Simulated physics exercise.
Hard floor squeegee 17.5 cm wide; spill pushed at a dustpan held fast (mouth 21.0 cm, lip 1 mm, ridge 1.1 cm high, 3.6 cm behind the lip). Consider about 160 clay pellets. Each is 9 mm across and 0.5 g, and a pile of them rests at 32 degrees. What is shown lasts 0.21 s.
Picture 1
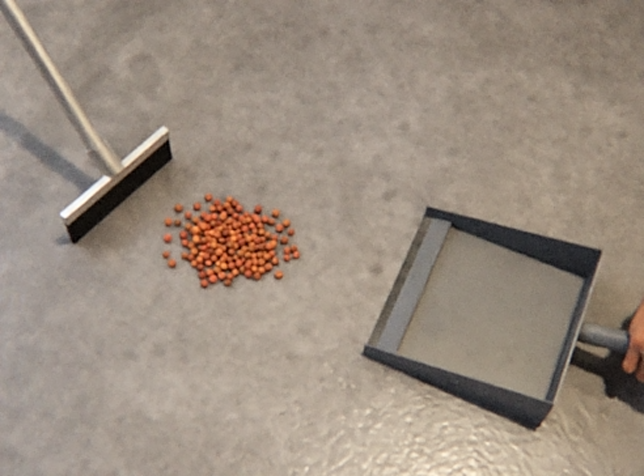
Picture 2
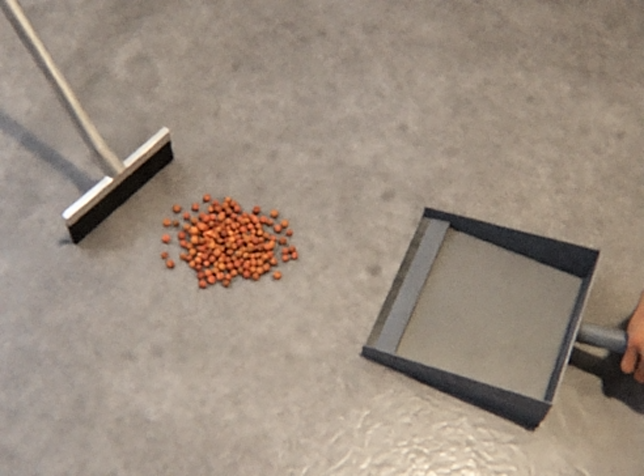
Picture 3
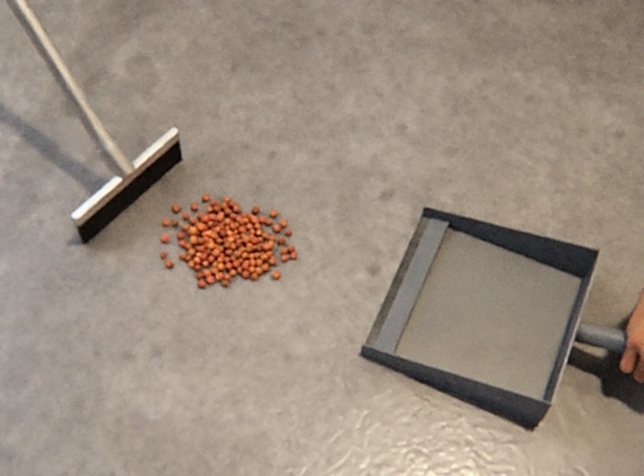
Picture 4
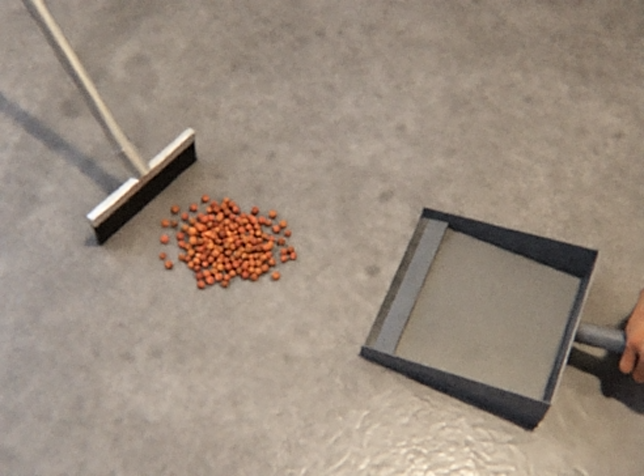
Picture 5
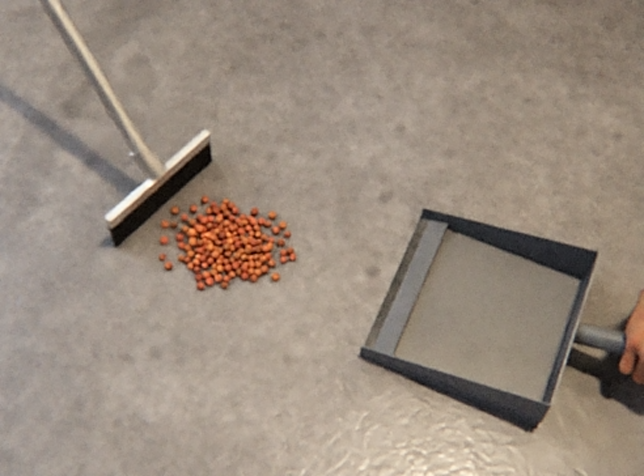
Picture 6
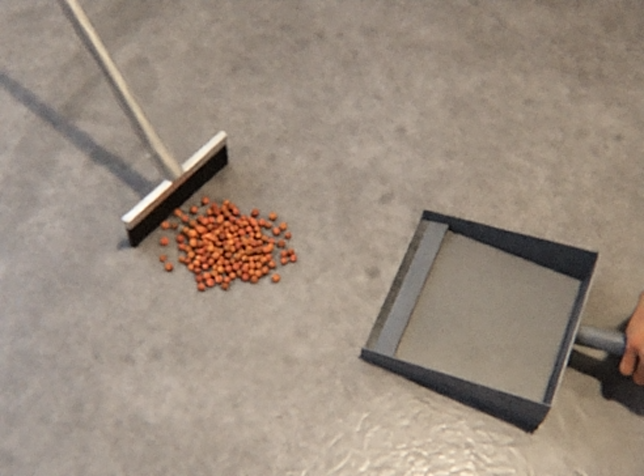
A hand at the right held a gray dustpan still on the floor while a squeegee at the left slid a short way right, up close to a pile of small reddish-orange balls that stayed put.
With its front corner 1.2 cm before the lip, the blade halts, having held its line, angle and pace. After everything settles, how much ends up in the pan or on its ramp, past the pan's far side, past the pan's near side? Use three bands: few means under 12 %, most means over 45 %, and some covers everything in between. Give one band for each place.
Pan: Few, far side: Few, near side: Few.
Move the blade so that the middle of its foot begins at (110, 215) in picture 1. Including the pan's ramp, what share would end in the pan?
Estimate: Near 0 %.
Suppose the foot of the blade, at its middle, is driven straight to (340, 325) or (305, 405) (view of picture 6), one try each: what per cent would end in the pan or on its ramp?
The two tries give about 20 and 0 percent.
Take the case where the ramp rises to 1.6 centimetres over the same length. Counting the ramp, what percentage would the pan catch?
Estimated share: Around 0 in a hundred.
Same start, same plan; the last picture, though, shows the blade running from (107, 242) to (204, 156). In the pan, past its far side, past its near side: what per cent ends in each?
Pan: 20, far side: 0, near side: 25.
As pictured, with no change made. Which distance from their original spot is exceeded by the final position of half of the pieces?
Around 6 centimetres.
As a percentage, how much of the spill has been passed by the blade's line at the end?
Something like 65 per cent, roughly.
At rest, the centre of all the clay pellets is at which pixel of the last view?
Centre at rest: Approx. (289, 276) px.
Then, 0.27 s after the last picture, middle of the blade 17 cm from the lip; 0 % over the lip, far side 0 %, near side 0 %.
Then, 0.45 s after the last picture, middle of the blade 8 cm from the lip; 0 % over the lip, far side 0 %, near side 0 %.
Then, 0.75 s after the last picture, middle of the blade 4 cm from the lip; 0 % over the lip, far side 0 %, near side 0 %.
In the end, pan 0 %, far side 0 %, near side 0 %, in front of the lip or behind the blade 100 %.
